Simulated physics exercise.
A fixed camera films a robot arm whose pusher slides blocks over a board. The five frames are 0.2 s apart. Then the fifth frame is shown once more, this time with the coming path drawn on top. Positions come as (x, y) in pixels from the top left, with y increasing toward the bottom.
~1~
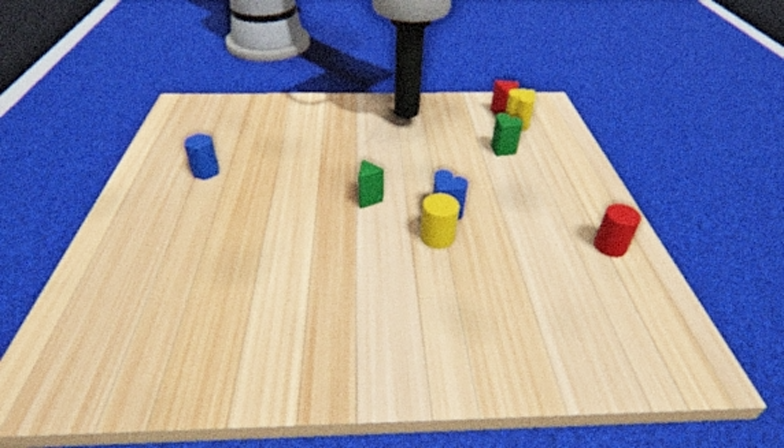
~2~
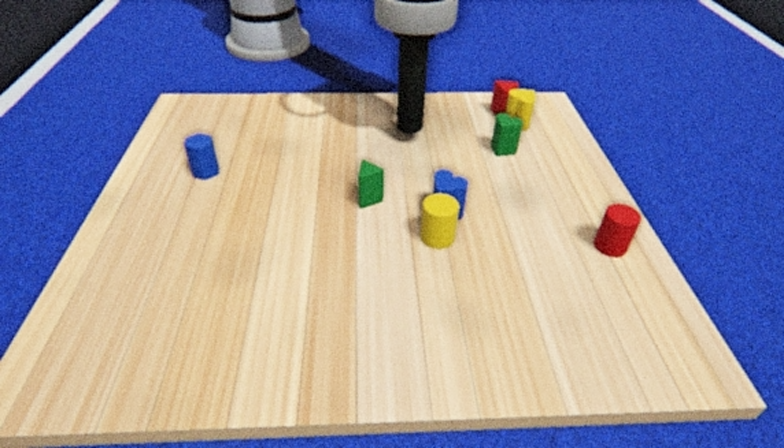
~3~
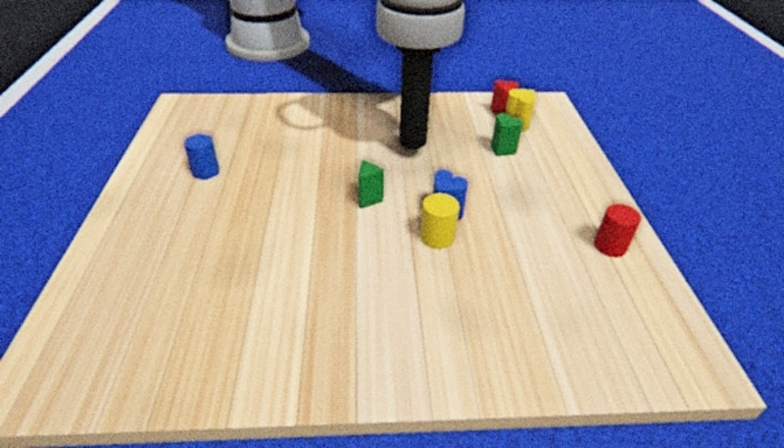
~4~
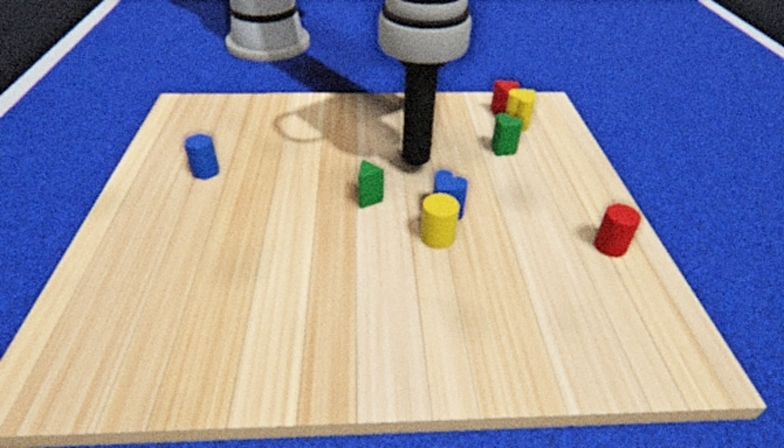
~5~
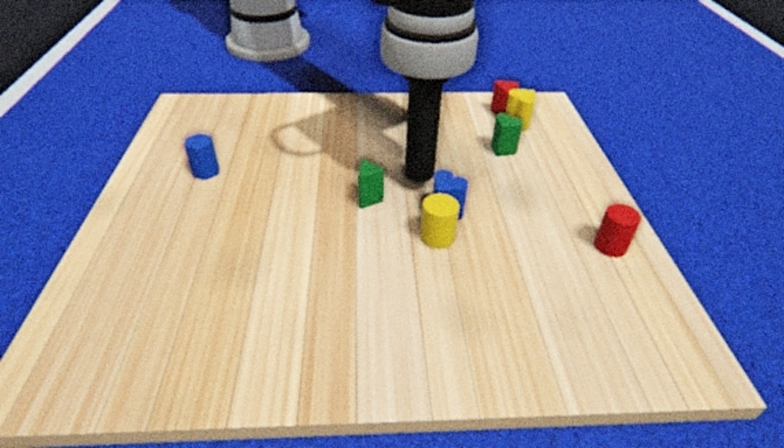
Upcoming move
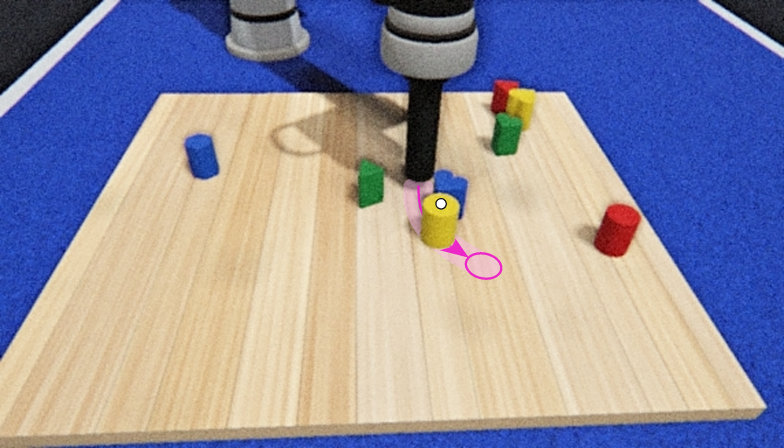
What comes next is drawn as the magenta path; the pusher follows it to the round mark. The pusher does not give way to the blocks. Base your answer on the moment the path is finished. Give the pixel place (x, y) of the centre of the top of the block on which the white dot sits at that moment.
Its top middle is near (482, 257).
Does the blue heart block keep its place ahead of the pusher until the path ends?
No
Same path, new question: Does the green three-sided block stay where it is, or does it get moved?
That block stands still.
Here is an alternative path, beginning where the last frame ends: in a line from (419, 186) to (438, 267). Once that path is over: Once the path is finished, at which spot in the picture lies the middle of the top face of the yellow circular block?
I'd expect the centre of its top face to be at (472, 253).
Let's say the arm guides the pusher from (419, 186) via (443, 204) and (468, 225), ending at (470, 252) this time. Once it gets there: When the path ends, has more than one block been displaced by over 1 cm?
Final answer: Yes.
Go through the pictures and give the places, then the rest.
Tip of the pusher (407, 113), middles of tops, green three-sided block (369, 167), yellow circular block (441, 204), blue heart block (449, 180), in the first picture.
Pusher (410, 128), nothing pushed, in the second picture.
Pusher (413, 143), nothing pushed, in the third picture.
Pusher (416, 158), nothing pushed, in the fourth picture.
Pusher (419, 174), green three-sided block (369, 167), yellow circular block (441, 204), blue heart block (449, 180), in the fifth picture.
The line goes from (419, 186) via (422, 213) and (444, 242), ending at (484, 266); the dot is on the yellow circular block.
On the path given first. One third of the way, pusher (424, 202); blue heart block (456, 183).
Two thirds of the way, pusher (447, 230); yellow circular block (463, 233); blue heart block (461, 185), turned 15° anticlockwise.
At the end, pusher (486, 253); green three-sided block unmoved; yellow circular block (482, 257); blue heart block (461, 185), turned 15° anticlockwise.
